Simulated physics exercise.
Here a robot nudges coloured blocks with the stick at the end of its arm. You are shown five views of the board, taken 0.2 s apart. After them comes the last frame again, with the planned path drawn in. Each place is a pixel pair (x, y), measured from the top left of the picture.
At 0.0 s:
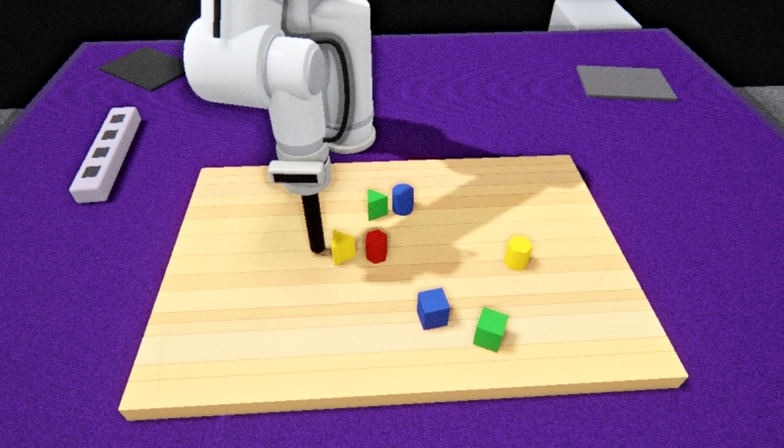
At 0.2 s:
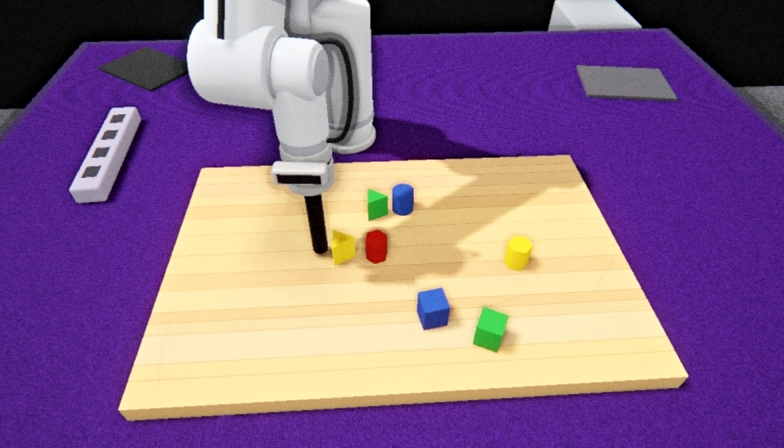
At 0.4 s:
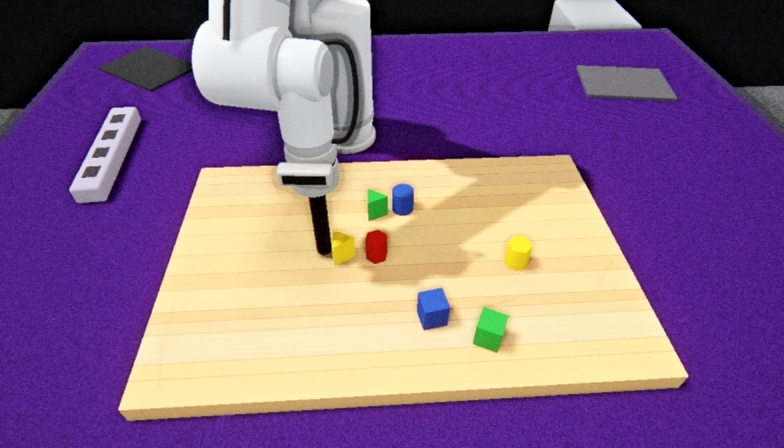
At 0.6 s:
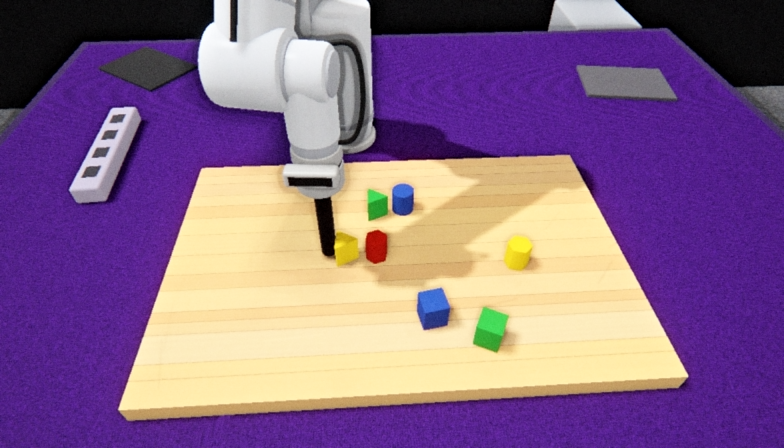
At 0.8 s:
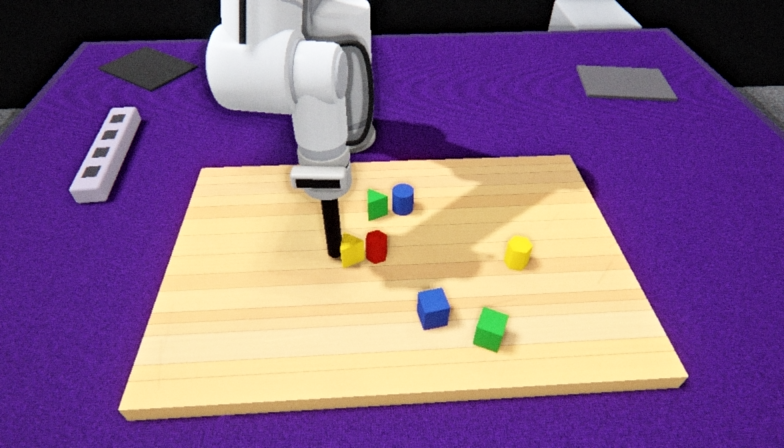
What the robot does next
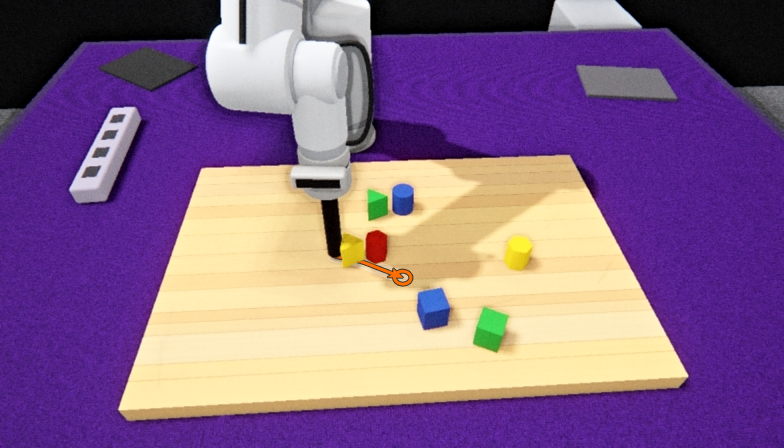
On a light wooden board set on a purple surface, a white robot arm holds a black stick just left of a yellow triangular block, with other coloured blocks scattered around. The stick moves slightly right, meets the yellow block and nudges it a little toward the still red hexagonal one.
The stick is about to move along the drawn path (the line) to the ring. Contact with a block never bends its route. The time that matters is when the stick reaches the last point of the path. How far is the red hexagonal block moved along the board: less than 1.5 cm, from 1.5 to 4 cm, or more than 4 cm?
The answer here is from 1.5 to 4 cm.
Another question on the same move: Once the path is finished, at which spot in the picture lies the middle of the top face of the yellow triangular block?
The middle of its upper face will lie at (419, 265).
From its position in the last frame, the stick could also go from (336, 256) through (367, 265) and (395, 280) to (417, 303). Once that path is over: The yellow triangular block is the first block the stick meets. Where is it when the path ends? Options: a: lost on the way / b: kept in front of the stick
a.
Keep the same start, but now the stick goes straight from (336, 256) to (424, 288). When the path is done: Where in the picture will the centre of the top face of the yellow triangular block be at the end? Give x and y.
The centre of its top will be at (442, 266).
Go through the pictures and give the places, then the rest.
Tip of the stick (318, 248), middles of tops, yellow triangular block (340, 238), red hexagonal block (376, 237), blue square piece (434, 300), in the first frame.
Stick (321, 249), nothing pushed, in the second frame.
Stick (325, 250), nothing pushed, in the third frame.
Stick (329, 251), yellow triangular block (343, 239), in the fourth frame.
Stick (336, 253), yellow triangular block (350, 240), red hexagonal block (376, 237), blue square piece (434, 300), in the fifth frame.
The line goes from (336, 256) via (359, 261) and (381, 269), ending at (403, 278).
The first path, step by step. One third of the way, stick (359, 257); yellow triangular block (372, 248), turned 30° clockwise; red hexagonal block (384, 236), turned 40° anticlockwise.
Two thirds of the way, stick (381, 265); yellow triangular block (396, 255); red hexagonal block (389, 236), turned 65° anticlockwise.
At the end, stick (403, 274); yellow triangular block (419, 265), turned 20° clockwise; red hexagonal block (389, 236), turned 65° anticlockwise; blue square piece unmoved.
